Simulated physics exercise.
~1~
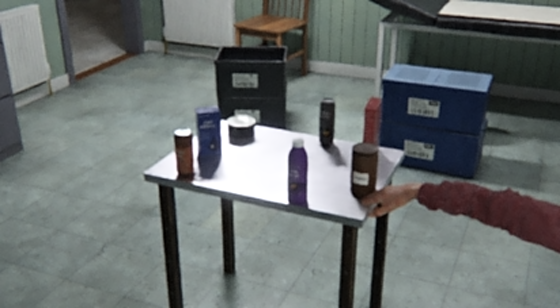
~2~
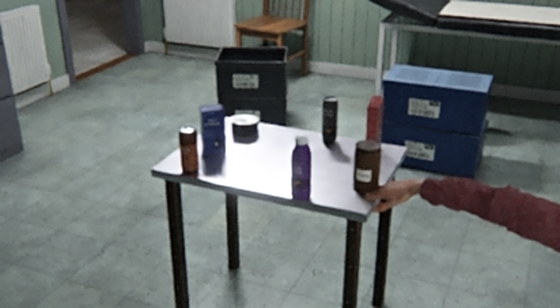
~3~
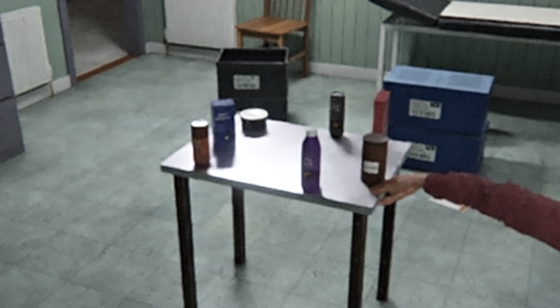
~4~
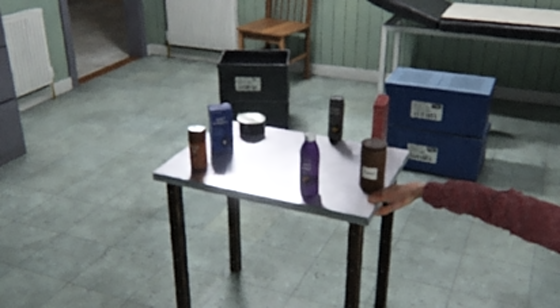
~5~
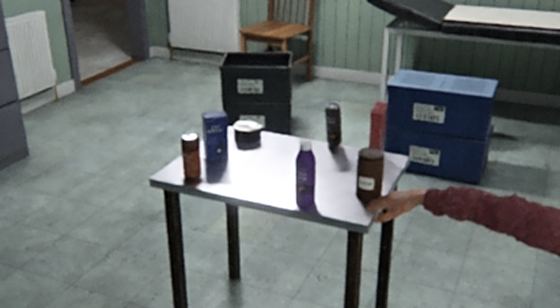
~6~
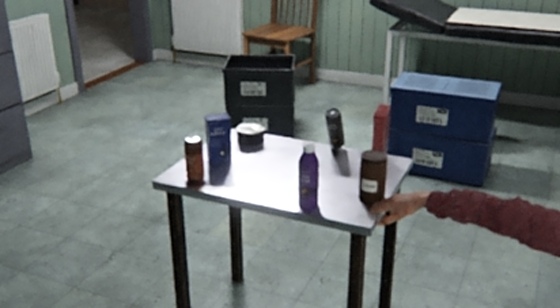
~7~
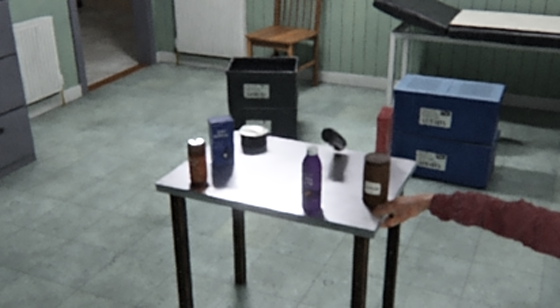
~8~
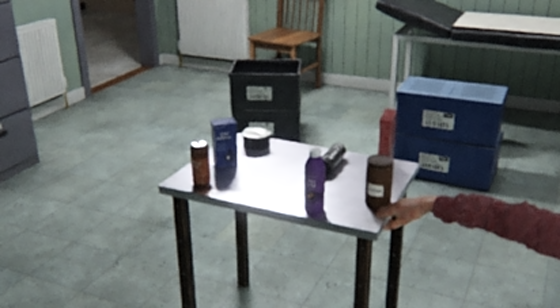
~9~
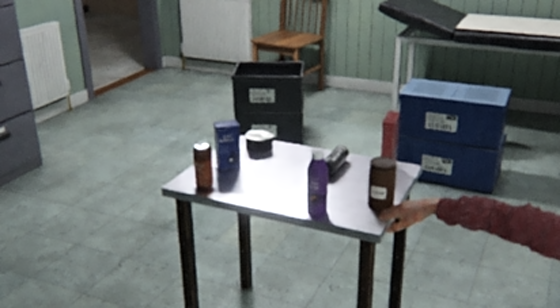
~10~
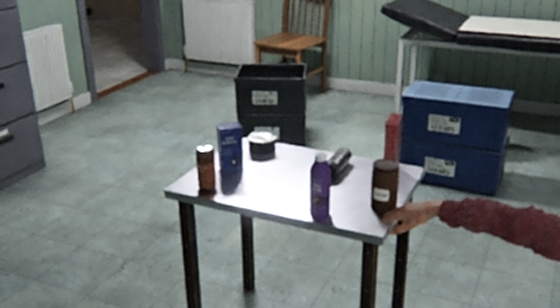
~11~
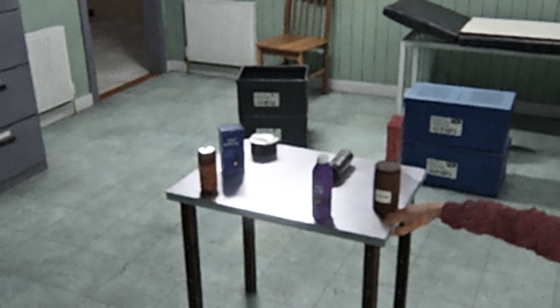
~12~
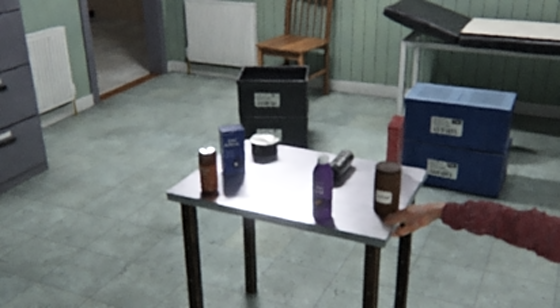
Tiled room with green walls, a hand at a white table's edge as a dark can tips over and stays lying.
